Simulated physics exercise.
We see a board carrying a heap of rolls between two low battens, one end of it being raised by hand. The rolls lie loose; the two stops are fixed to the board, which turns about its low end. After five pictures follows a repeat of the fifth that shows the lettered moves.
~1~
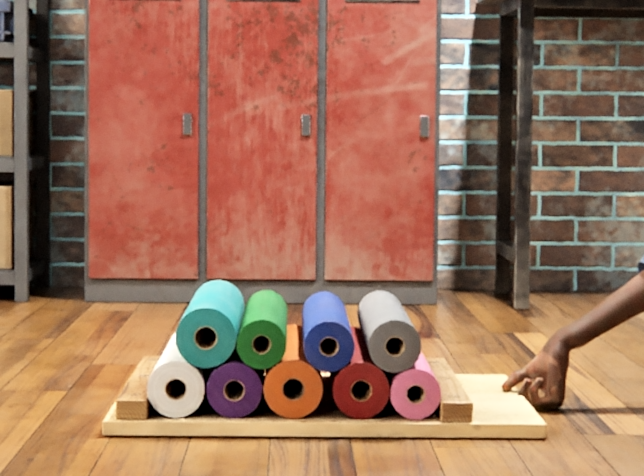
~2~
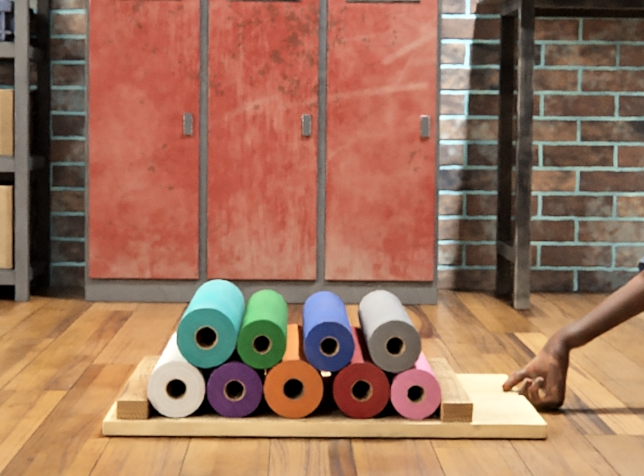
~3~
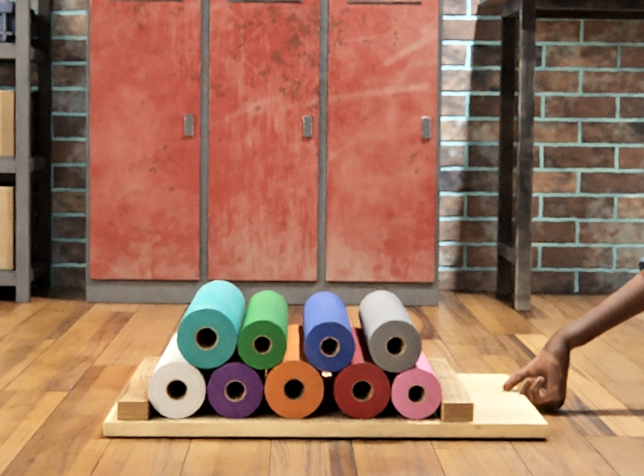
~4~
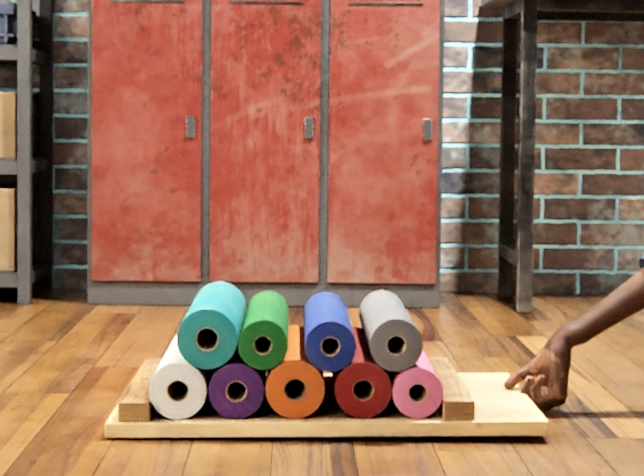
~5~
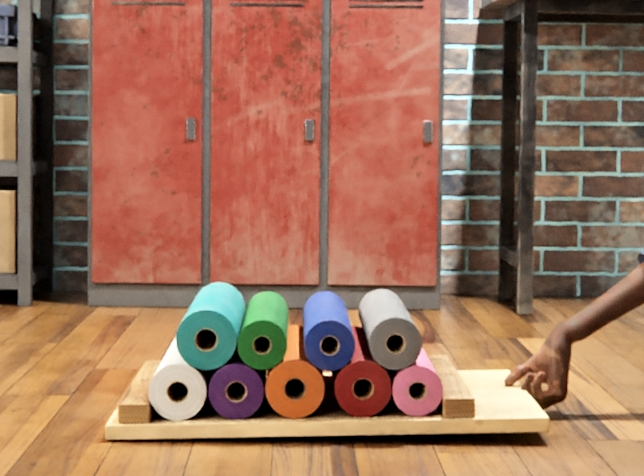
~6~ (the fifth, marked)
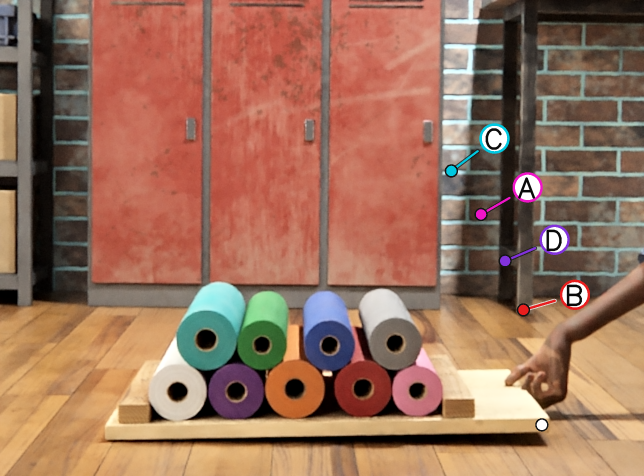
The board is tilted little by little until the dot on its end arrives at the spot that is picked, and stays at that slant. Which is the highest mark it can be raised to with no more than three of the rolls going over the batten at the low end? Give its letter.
Raise it to A.
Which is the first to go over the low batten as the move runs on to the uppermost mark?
The turquoise one.
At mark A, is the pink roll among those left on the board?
Yes.
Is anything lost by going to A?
Yes, at A.
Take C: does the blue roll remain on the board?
The blue roll: No.
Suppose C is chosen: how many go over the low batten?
The count is four.
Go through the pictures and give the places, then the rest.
The first picture shows green roll (262, 344); grey roll (395, 346); blue roll (329, 346).
The second picture shows blue roll (330, 346); turquoise roll (206, 338).
The third picture shows board (324, 393); pink roll (417, 394); grey roll (396, 346); red roll (362, 390).
The fourth picture shows board (325, 393); white roll (178, 391); purple roll (236, 391).
The fifth picture shows board (325, 393); white roll (178, 392); purple roll (236, 392).
On the marked copy, A at (481, 214); B at (523, 310); C at (451, 171); D at (505, 261); the white dot at (542, 425).
Taking A. A third of the way, board at 18°.
Two thirds of the way, board at 31°.
When it is over, board at 31°, two over the low batten (green, turquoise).
As for the rest, B none over the low batten; C four over the low batten (green, grey, blue, turquoise); D none over the low batten.
